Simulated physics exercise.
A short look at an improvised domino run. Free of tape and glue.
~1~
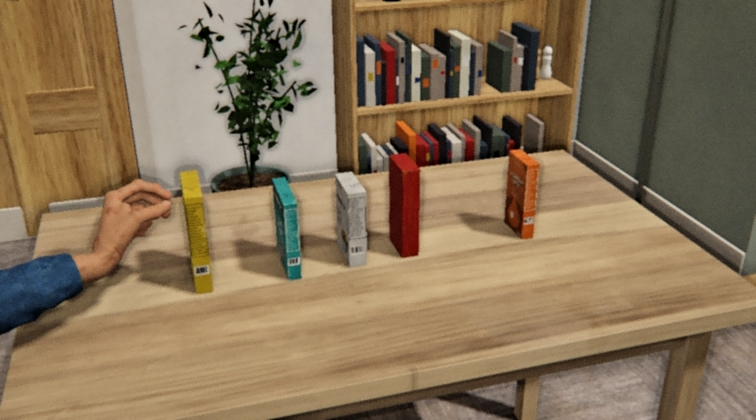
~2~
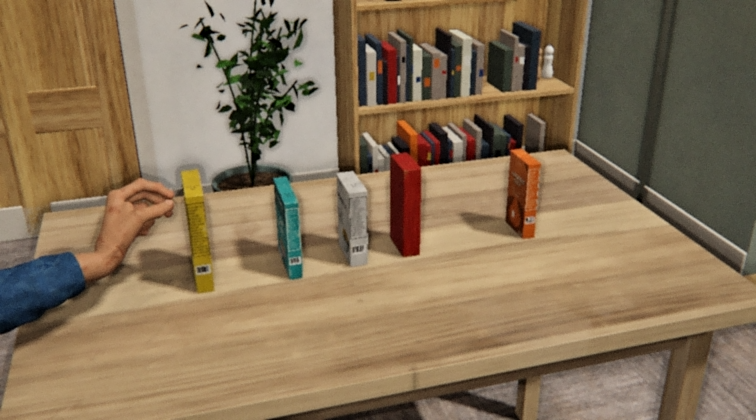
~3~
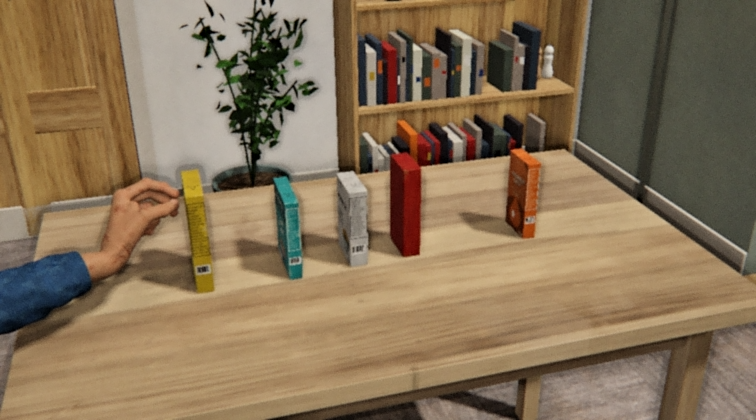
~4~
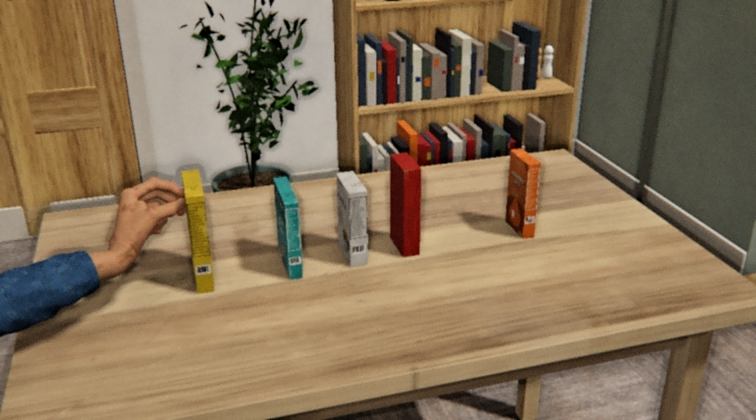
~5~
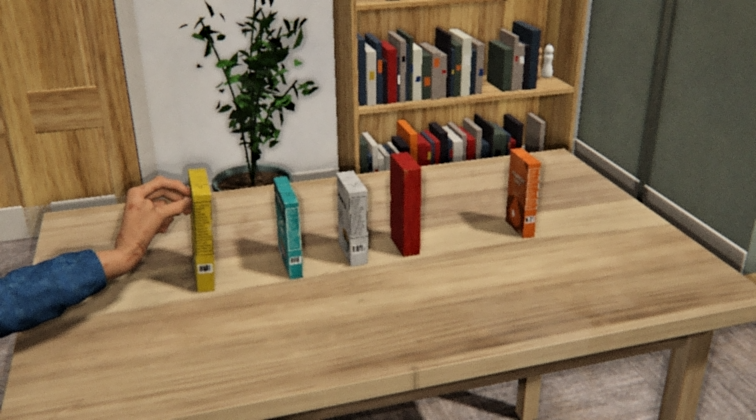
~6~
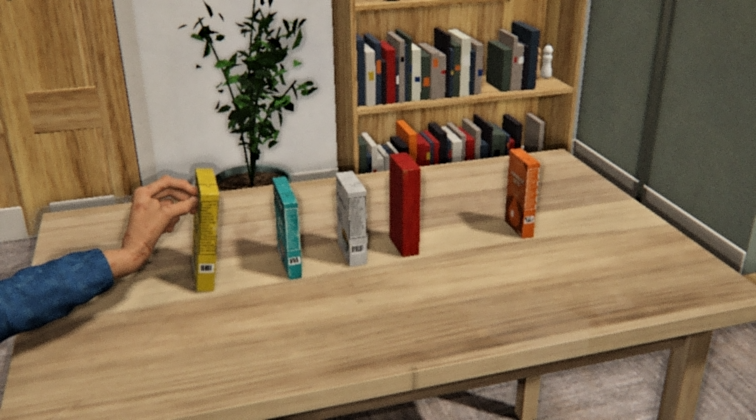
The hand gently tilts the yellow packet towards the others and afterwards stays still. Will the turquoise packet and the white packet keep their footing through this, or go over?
The turquoise packet goes over; the white packet goes over.
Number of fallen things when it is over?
4.
Then, 0.40 s past the last view, yellow packet 57° over; turquoise packet rocked 17° from its first pose near (299, 226).
Then, 0.70 s past the last view, yellow packet 77° over; turquoise packet rocked 63° from its first pose near (329, 237); white packet rocked 39° from its first pose near (379, 218); red board rocked 14° from its first pose.
Then, 0.90 s past the last view, yellow packet 79° over; white packet rocked 69° from its first pose near (399, 227); turquoise packet rocked 74° from its first pose near (333, 241); red board on its side.
Finally, down or leaning hard on the table, red board, turquoise packet and white packet. Final places as the last picture's camera would see them, turquoise packet near (334, 242), white packet near (401, 228).
